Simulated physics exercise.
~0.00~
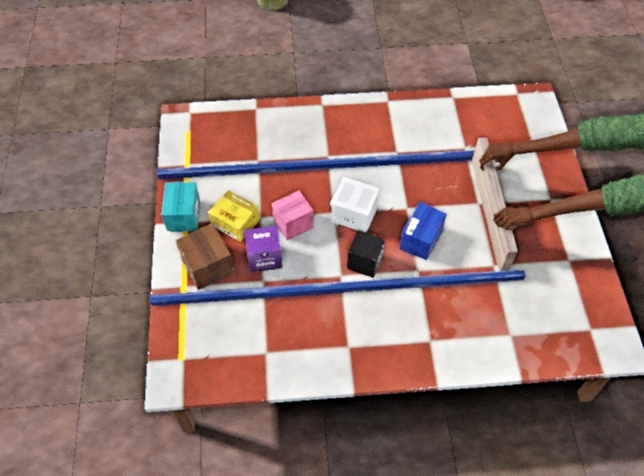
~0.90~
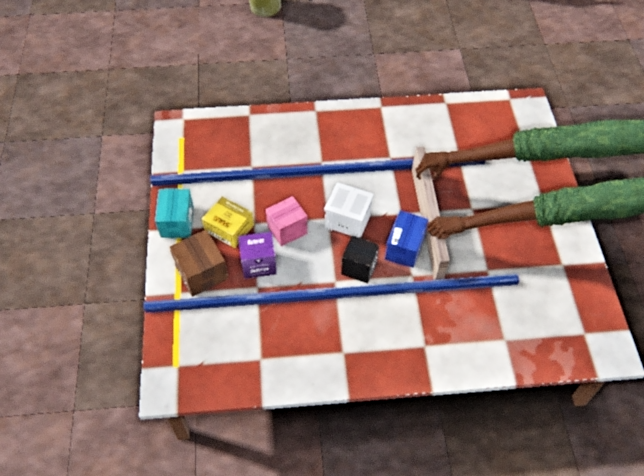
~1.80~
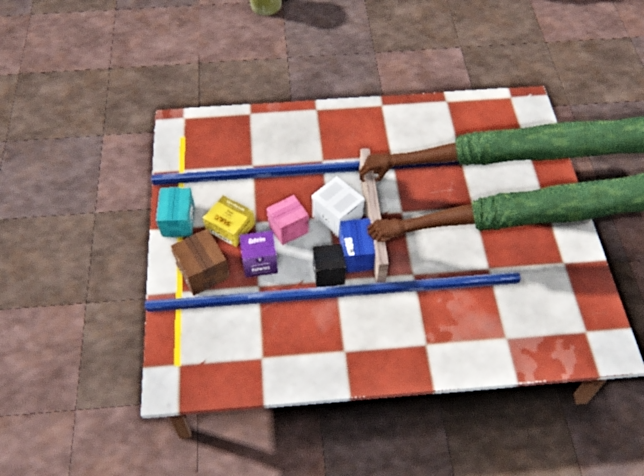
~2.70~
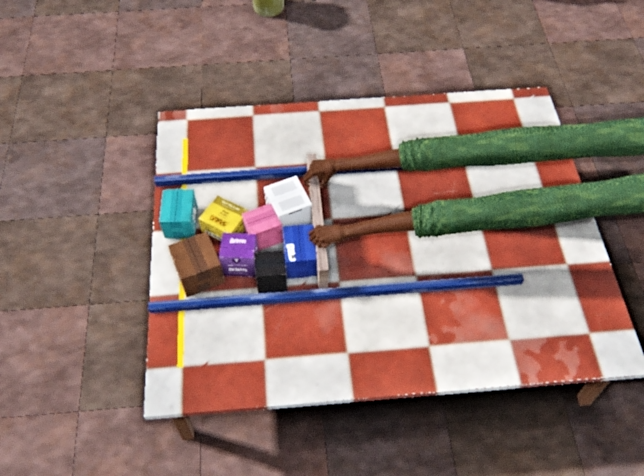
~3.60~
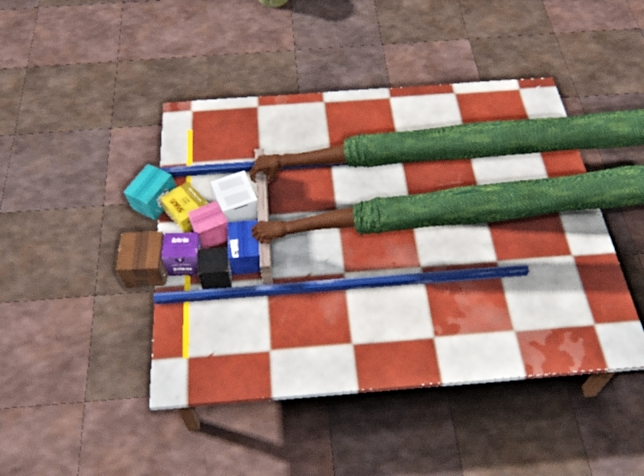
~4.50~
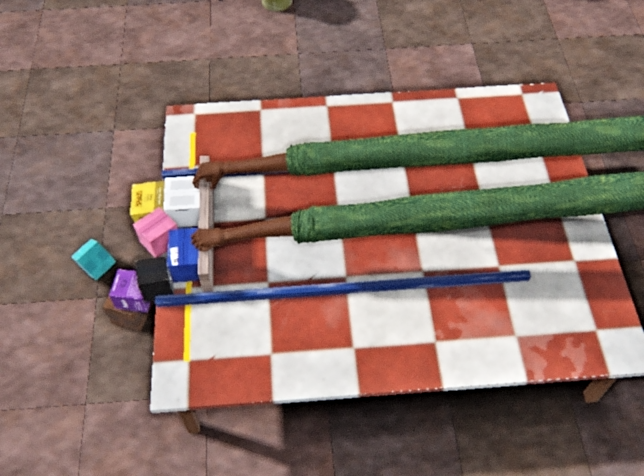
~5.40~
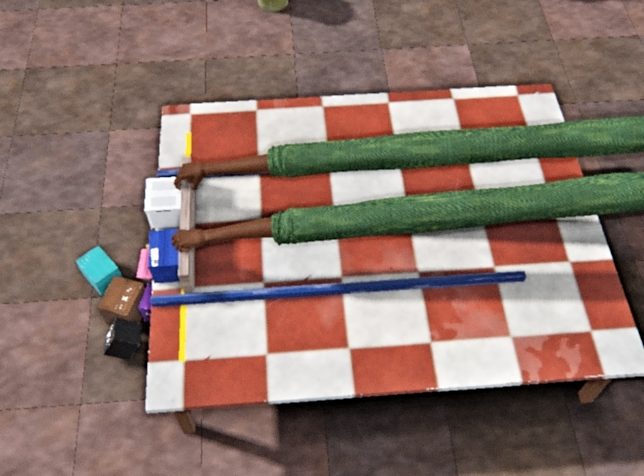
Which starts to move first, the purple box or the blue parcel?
The blue parcel starts to move first, as the plank reaches it early on. The purple box only shifts later, once the boxes have bunched up.
